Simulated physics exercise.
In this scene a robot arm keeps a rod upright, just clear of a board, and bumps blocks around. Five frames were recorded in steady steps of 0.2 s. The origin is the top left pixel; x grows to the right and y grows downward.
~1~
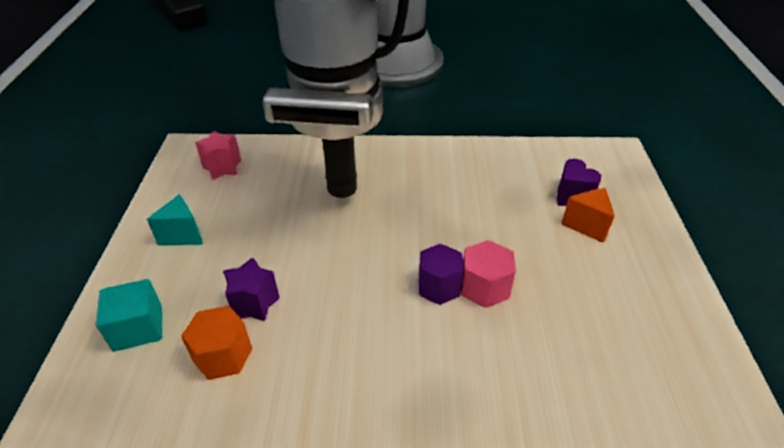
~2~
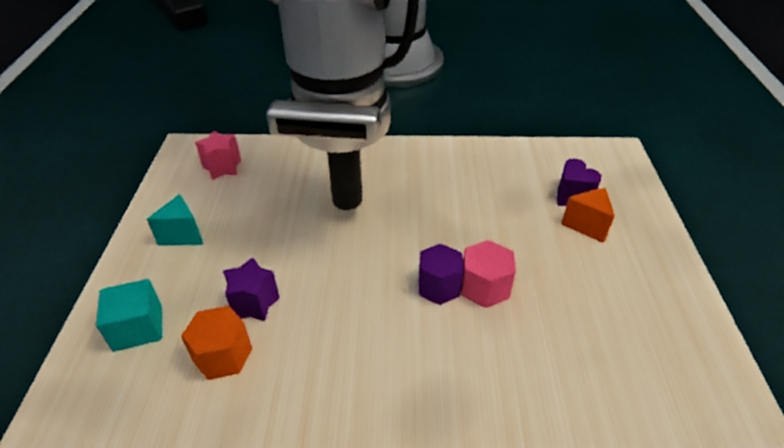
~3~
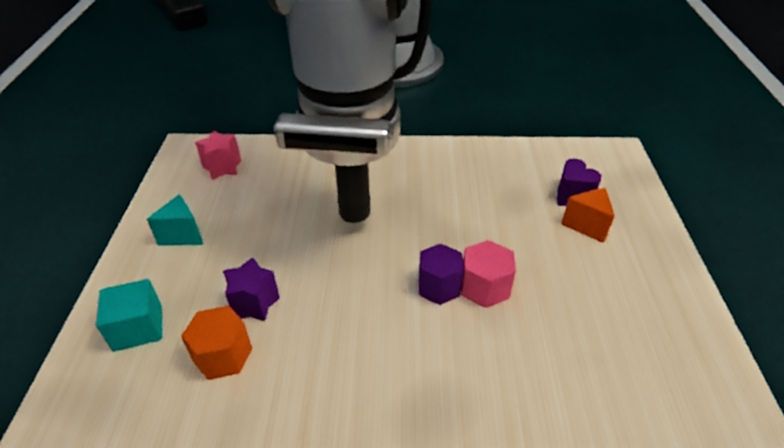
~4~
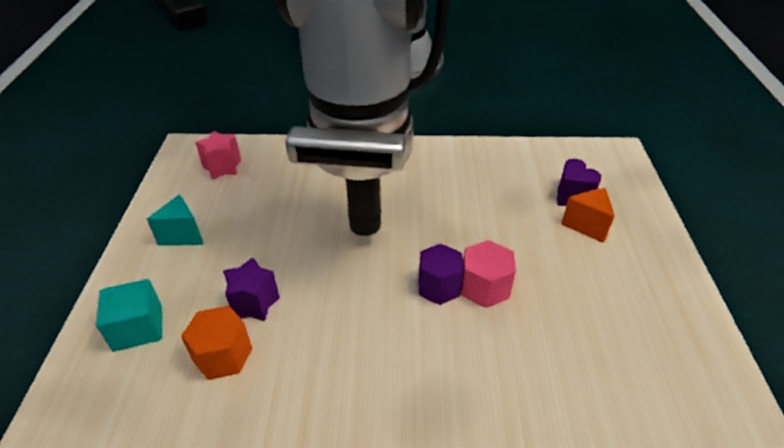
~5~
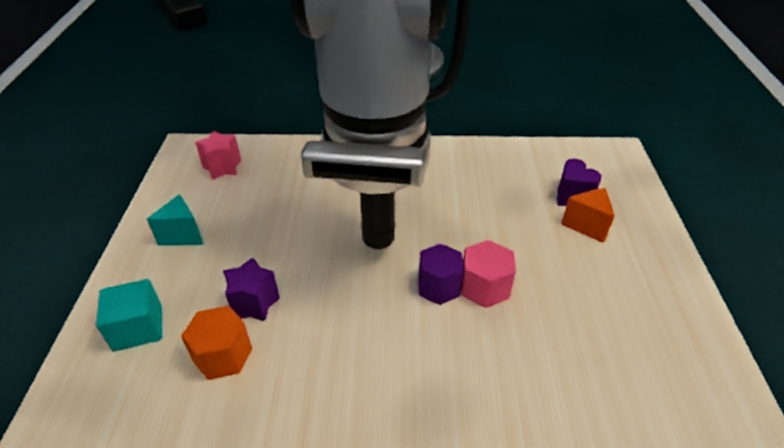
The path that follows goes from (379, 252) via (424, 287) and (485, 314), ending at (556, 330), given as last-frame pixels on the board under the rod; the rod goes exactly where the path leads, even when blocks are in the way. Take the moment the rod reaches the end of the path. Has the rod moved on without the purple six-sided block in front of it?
In short: No.
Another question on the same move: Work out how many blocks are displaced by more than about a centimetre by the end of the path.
My count: 2.
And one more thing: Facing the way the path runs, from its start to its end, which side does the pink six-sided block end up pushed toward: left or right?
It slides leftward.
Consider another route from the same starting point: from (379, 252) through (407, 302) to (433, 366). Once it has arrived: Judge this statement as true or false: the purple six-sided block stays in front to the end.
Answer: False.
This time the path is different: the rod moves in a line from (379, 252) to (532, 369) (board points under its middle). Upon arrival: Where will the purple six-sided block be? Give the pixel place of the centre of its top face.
If I read the scene right, the answer is (548, 305).
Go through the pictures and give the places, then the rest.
In the first frame, rod tip at (342, 189); block tops, purple six-sided block at (441, 260); pink six-sided block at (490, 259).
In the second frame, rod at (348, 201); blocks unchanged.
In the third frame, rod at (355, 214); blocks unchanged.
In the fourth frame, rod at (365, 226); blocks unchanged.
In the fifth frame, rod at (379, 239); purple six-sided block at (441, 260); pink six-sided block at (490, 259).
The first path, step by step. One third of the way, rod at (425, 274); purple six-sided block at (467, 272); pink six-sided block at (511, 262), turned 15° anticlockwise.
Two thirds of the way, rod at (488, 302); purple six-sided block at (533, 290), turned 55° anticlockwise; pink six-sided block at (550, 258), turned 60° anticlockwise.
At the end, rod at (560, 317); purple six-sided block at (604, 295), turned 85° anticlockwise; pink six-sided block at (559, 254), turned 80° anticlockwise.
